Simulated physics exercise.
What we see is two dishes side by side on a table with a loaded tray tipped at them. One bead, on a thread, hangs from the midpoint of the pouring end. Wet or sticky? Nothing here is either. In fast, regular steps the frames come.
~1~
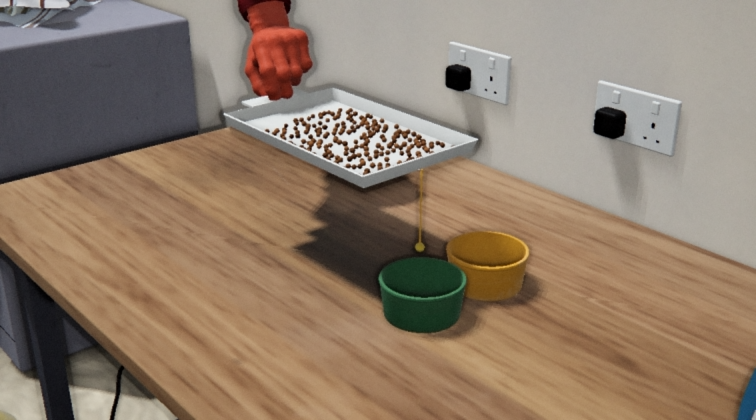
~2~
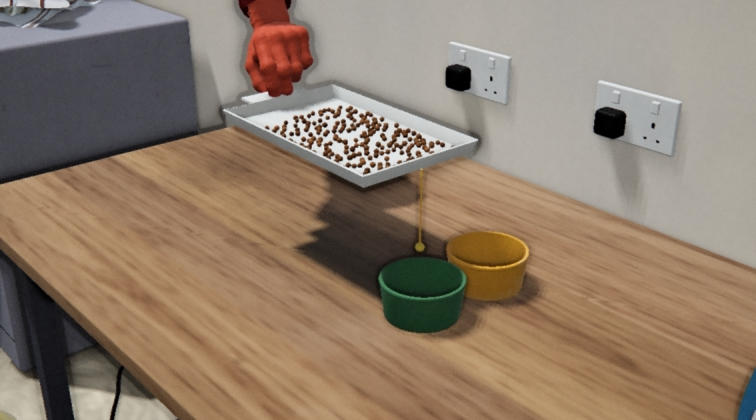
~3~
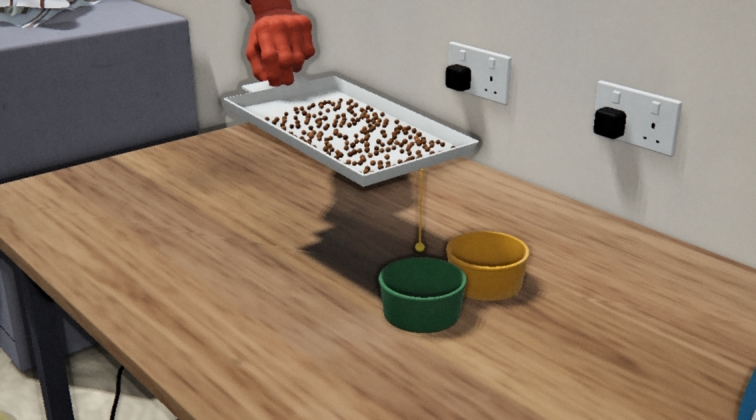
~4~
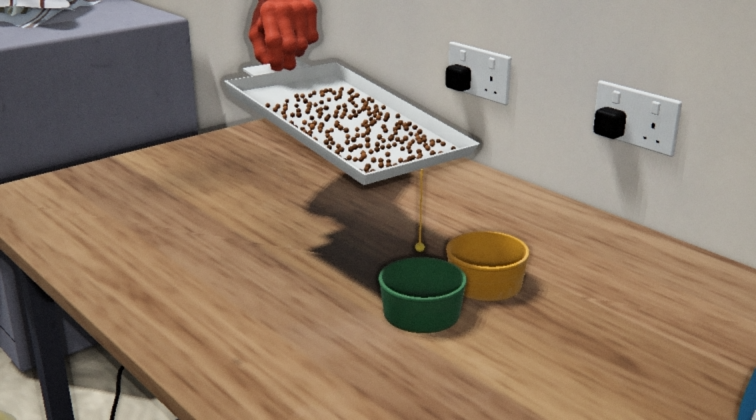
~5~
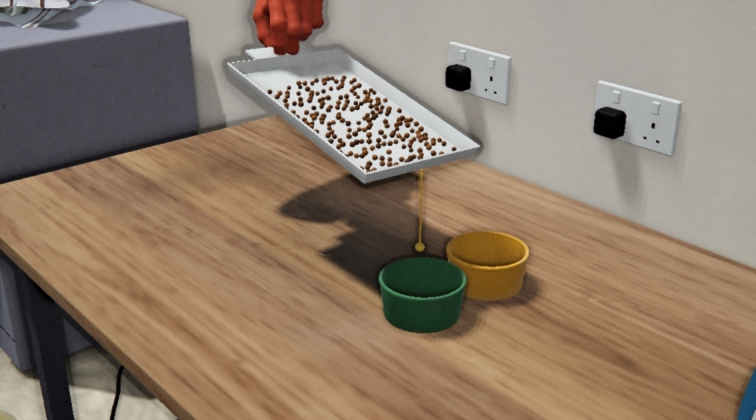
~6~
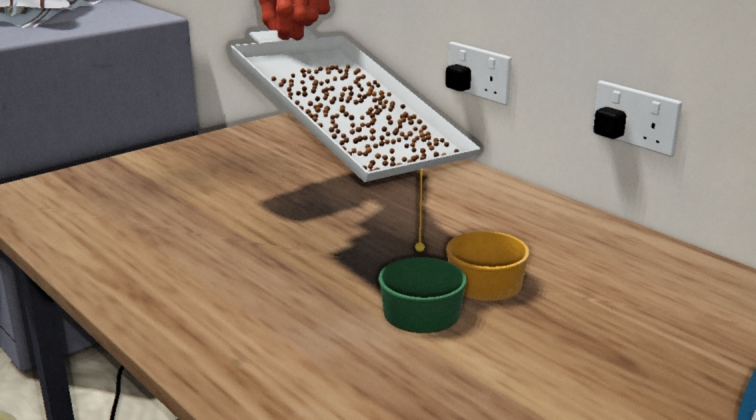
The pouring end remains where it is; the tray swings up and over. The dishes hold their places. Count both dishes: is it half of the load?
The dishes will manage to catch most of it.
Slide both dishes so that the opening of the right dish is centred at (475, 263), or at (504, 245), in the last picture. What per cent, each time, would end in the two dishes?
It would be roughly 70 per cent, followed by roughly 80 per cent.
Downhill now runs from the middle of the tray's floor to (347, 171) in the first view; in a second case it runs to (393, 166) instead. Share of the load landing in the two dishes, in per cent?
The first comes to 10 %, while the second comes to 60 %.
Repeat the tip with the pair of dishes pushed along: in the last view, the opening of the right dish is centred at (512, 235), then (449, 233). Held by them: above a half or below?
Try 1: The greater share; try 2: A lesser share.
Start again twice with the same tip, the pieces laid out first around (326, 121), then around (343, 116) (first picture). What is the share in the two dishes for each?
First case around 80 %, second case around 90 %.
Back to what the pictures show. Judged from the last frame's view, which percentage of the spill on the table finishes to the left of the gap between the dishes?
It comes to about 20 percent.
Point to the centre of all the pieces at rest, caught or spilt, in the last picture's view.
Last view, resting centre - approx. (486, 282).
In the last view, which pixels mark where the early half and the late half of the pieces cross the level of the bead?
Around (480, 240) and then (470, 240).
Soon after the last picture, tray tipped steeply; most on the tray; a stray few in the right dish; a stray few outside both; a small part in the air.
A little later, tray tipped past a quarter turn; about a quarter on the tray; a small part in the left dish; about a third in the right dish; a small part outside both; about a third in the air.
Later still, tray tipped past a quarter turn; a small part in the left dish; about two thirds in the right dish; about a quarter outside both.
At rest, tray tipped past a quarter turn; a small part in the left dish; about two thirds in the right dish; about a quarter outside both.
